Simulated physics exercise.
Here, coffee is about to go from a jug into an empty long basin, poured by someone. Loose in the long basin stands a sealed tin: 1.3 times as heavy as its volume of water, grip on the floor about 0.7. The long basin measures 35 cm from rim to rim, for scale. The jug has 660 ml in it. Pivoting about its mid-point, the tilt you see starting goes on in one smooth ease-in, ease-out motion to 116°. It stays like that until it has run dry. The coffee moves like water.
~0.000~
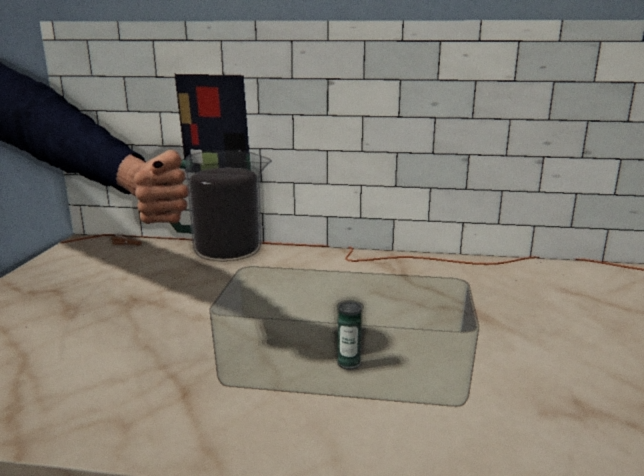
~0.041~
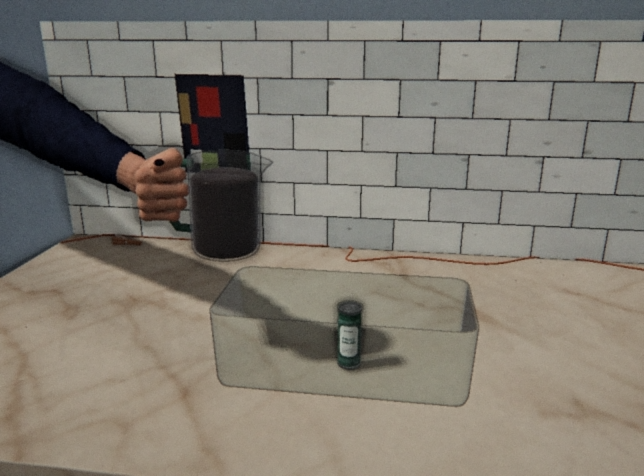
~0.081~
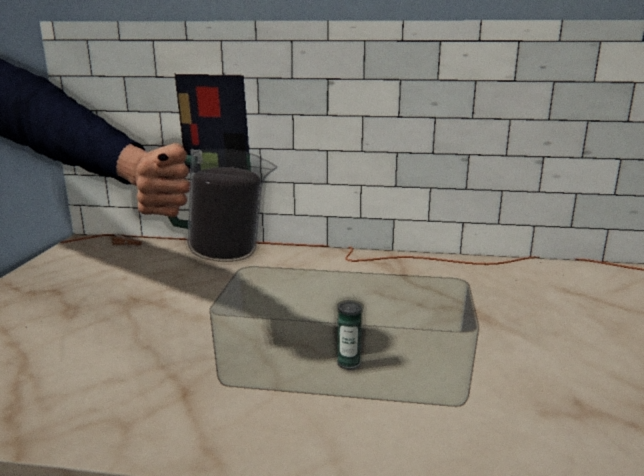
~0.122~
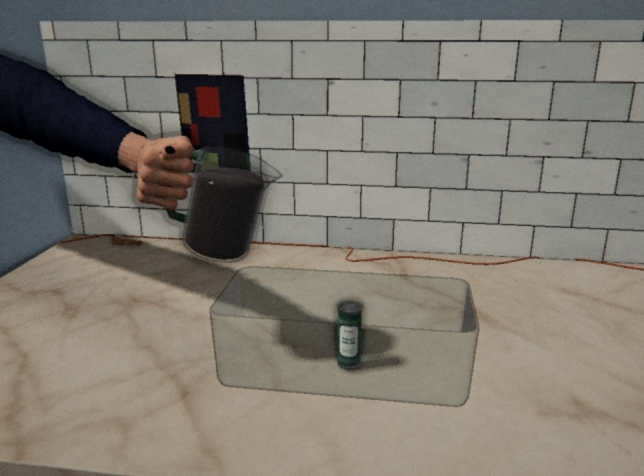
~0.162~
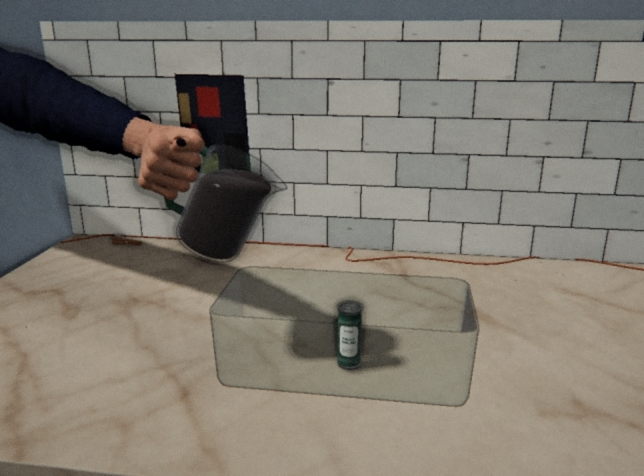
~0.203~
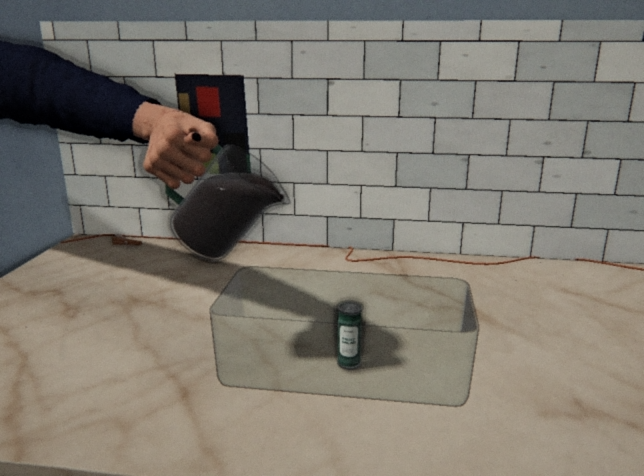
The footage shows a hand holding a jug of dark liquid upright above a marble counter, beside a clear basin with a small green tin inside, then smoothly tilting the jug to the right, its spout lowering toward the basin.
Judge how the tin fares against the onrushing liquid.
It stays on its base.
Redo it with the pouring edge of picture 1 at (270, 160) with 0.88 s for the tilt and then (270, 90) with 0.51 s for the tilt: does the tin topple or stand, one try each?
Run one: It does not tip. Run two: It tumbles.
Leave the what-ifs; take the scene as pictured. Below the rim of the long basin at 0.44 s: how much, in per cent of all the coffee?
At that time the basin holds about 24 per cent of the liquid.
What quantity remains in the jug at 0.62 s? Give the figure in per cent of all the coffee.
Around 12 percent of it.
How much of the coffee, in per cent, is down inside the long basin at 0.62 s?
Some 76 per cent.
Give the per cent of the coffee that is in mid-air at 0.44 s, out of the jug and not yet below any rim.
Some 22 per cent.
By 0.44 s the tilt is 111° and 55 per cent is still to pour; the tin stands where it began.
By 0.62 s the tilt is 116° and 11 per cent is still to pour; the tin stands where it began.
By 0.81 s the tilt is 116° and 1 per cent is still to pour; the tin stands 1 cm from where it began.
By 1.01 s the tilt is 116° and 0 per cent is still to pour; the tin stands 1 cm from where it began.
At rest the tin stands 1 cm from where it began.
